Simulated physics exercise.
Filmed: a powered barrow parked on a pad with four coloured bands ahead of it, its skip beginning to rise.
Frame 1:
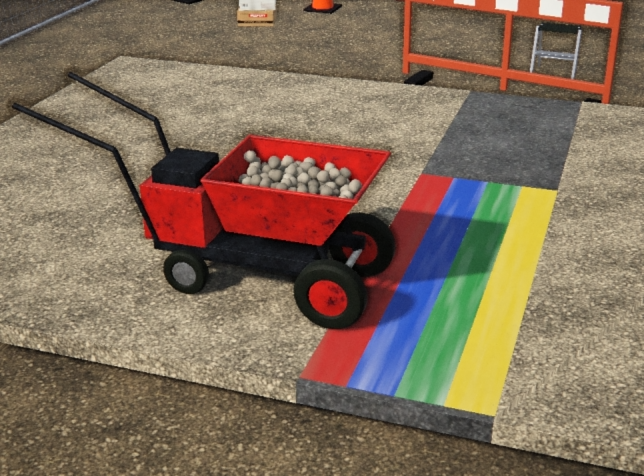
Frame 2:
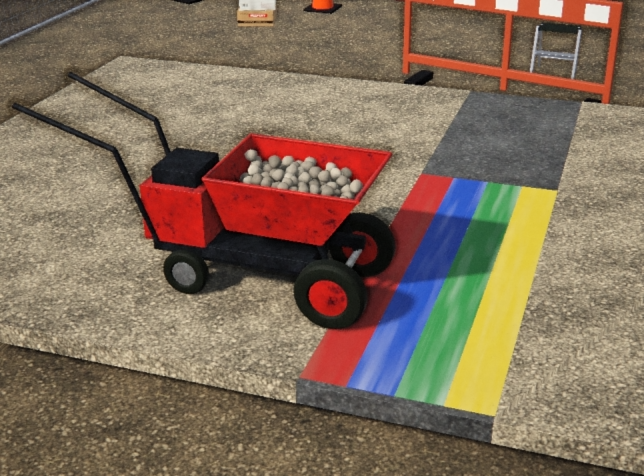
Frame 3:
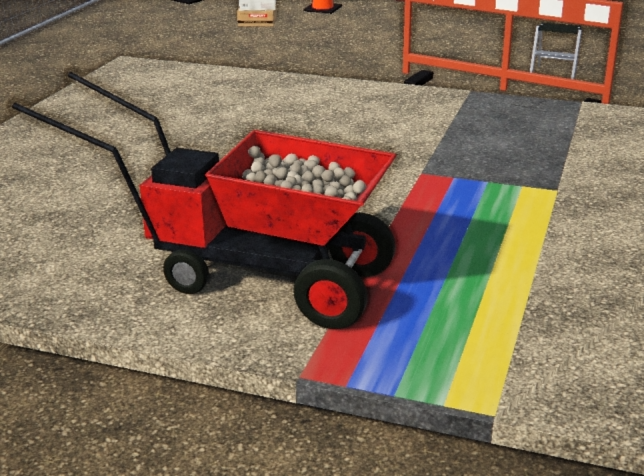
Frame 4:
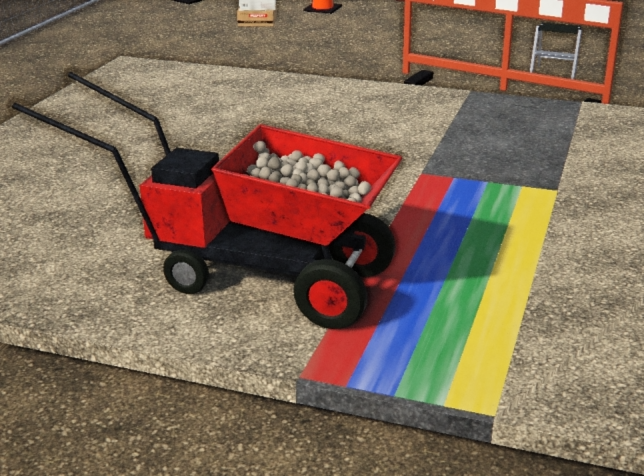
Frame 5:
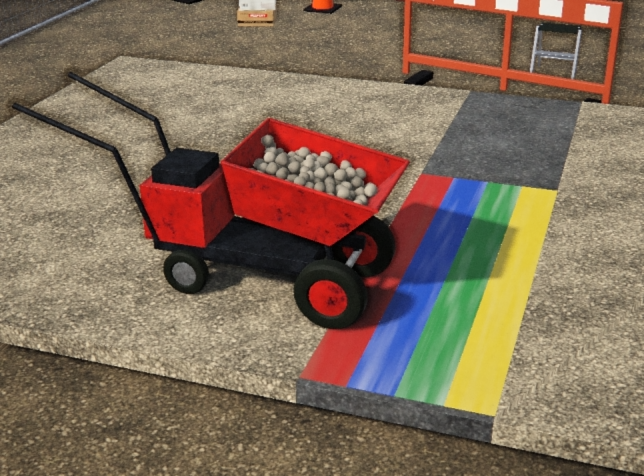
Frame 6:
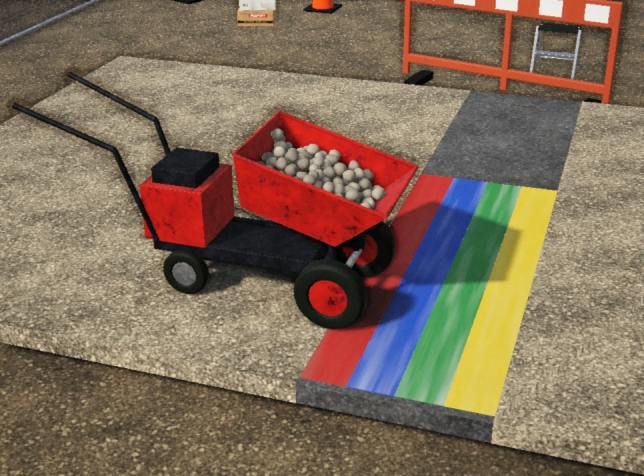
A red powered barrow with black handles at the left and a skip of rounded grey stones stands on a pale, rough pad, seen from above and to one side by a still camera. Red, blue, green and yellow bands lie to its right, with an orange-and-white barrier behind. The skip, level at first, slowly tilts forward to the right, its rear rising while the wheels stay put.
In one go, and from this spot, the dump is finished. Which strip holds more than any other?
The yellow strip.
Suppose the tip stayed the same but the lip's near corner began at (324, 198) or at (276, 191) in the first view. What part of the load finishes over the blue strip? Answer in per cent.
About 10 and 40 per cent.
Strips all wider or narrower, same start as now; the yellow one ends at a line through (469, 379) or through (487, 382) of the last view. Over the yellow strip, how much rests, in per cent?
About 30 %, then 40 %.
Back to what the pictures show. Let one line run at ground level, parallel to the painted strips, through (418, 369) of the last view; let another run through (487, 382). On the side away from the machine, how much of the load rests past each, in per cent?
Near 90 % and near 40 %, in that order.
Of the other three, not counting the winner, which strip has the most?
Just behind the leader sits the green one.
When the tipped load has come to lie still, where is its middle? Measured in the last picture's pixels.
(493, 318).
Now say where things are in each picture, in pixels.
Lip of the skip at (355, 202), level; top of the load at (288, 179), river pebbles; red strip at (340, 351); blue strip at (385, 359); green strip at (432, 368); yellow strip at (480, 377), in the first picture.
Lip of the skip at (357, 202), level; top of the load at (289, 178), in the second picture.
Lip of the skip at (361, 204), tipped barely; top of the load at (292, 177), in the third picture.
Lip of the skip at (368, 207), tipped a little; top of the load at (287, 170), in the fourth picture.
Lip of the skip at (376, 212), tipped a little; top of the load at (292, 163), in the fifth picture.
Lip of the skip at (386, 218), tipped clearly; top of the load at (288, 162); red strip at (340, 351); blue strip at (385, 359); green strip at (432, 368); yellow strip at (480, 377), in the sixth picture.
Soon after the last picture, skip tipped steeply; all in the skip.
A little later, skip tipped steeply; nearly all in the skip; a stray few over the green strip; a small part over the yellow strip; a stray few falling.
Later still, skip tipped right over; about a quarter in the skip; about a quarter over the green strip; about a third over the yellow strip; about a quarter off the paint.
By the end, skip tipped right over; none over the red strip; a stray few over the blue strip; about a quarter over the green strip; about a third over the yellow strip; about a quarter off the paint.
